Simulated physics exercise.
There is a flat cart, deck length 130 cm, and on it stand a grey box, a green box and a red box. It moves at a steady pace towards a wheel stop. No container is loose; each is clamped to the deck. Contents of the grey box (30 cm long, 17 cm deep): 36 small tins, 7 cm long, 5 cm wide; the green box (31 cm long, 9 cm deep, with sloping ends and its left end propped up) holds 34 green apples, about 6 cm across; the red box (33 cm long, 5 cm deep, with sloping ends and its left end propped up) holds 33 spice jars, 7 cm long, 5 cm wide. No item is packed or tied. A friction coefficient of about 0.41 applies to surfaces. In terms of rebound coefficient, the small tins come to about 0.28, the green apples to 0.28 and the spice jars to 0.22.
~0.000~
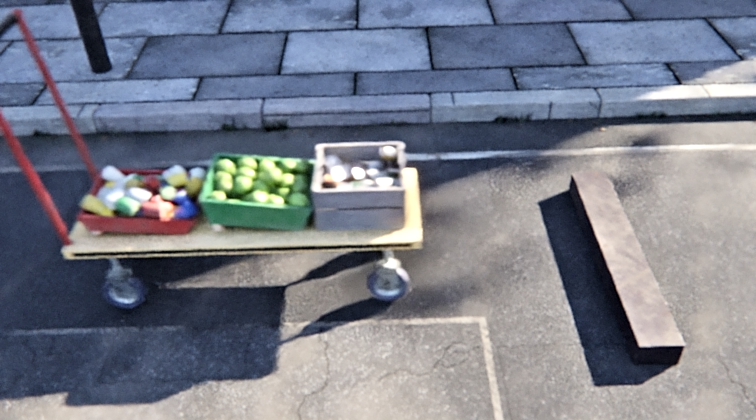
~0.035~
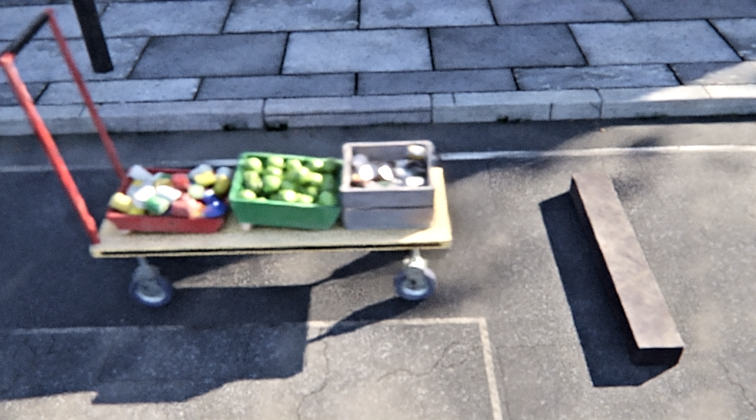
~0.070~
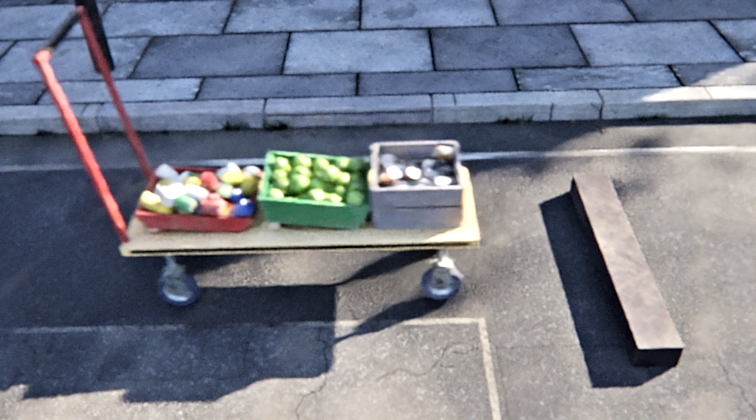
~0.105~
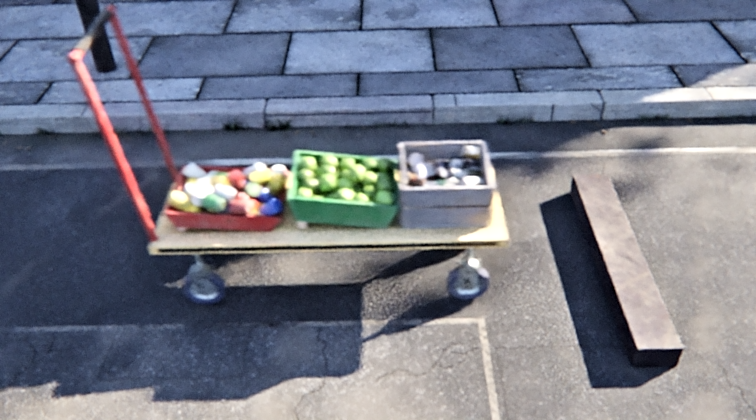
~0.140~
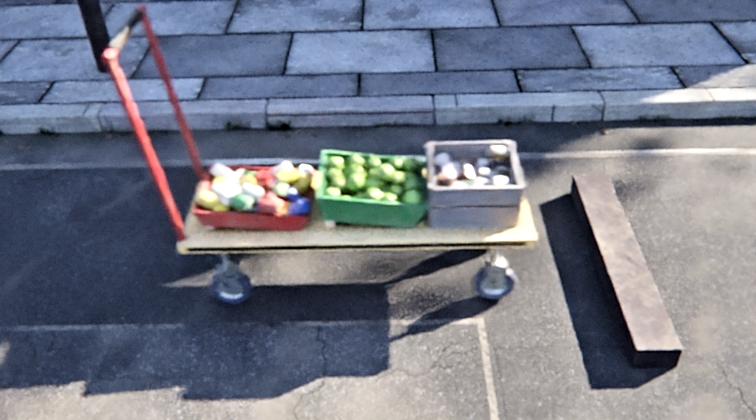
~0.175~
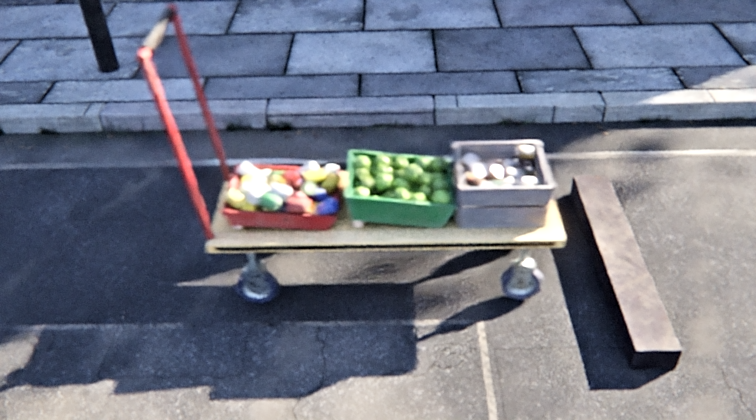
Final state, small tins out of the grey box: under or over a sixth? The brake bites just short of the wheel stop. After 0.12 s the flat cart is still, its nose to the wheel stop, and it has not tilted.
Under.
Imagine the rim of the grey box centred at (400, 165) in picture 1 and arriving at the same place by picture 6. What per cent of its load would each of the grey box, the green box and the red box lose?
Result - grey box: 0 per cent; green box: 0 per cent; red box: 30 per cent.
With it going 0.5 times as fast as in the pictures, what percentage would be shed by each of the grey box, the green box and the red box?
Grey box 0, green box 0, red box 20 per cent.
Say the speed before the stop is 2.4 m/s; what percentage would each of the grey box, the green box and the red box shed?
Then the grey box sheds 0 per cent of its load, the green box 0 per cent, and the red box 30 per cent.
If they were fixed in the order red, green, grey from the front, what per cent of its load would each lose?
In that case grey box 0, green box 30, red box 60 per cent.
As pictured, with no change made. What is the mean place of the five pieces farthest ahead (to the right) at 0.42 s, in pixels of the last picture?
About (600, 186).
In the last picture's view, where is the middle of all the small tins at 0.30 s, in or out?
Near (577, 184) in pixels.
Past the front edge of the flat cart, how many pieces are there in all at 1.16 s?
Approx. 1 pieces ahead of the front edge.
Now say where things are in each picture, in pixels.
In the first picture (places track the rim corner closest to us here; the camera moves round a little), grey box (402, 188); green box (203, 200); 79 cm to go; all still inside.
In the second picture, grey box (431, 188); green box (233, 199); 68 cm to go.
In the third picture, grey box (461, 187); green box (262, 198); 58 cm to go.
In the fourth picture, grey box (490, 187); green box (291, 197); 47 cm to go.
In the fifth picture, grey box (520, 186); green box (320, 196); 37 cm to go.
In the sixth picture, grey box (549, 187); green box (349, 196); 26 cm to go; all still inside.
After 0.20 s, braking starts.
After 0.30 s, the grey box has all 36, the green box has all 34 and the red box is down by 3 of 33.
After 0.42 s, the grey box has all 36, the green box is down by 1 of 34 and the red box is down by 8 of 33.
After 0.65 s, the grey box has all 36, the green box is down by 1 of 34 and the red box is down by 11 of 33.
Outcome (at 1.16 s), the grey box has all 36, the green box is down by 1 of 34 and the red box is down by 12 of 33. Asked share, 0 of 36, 0 per cent.
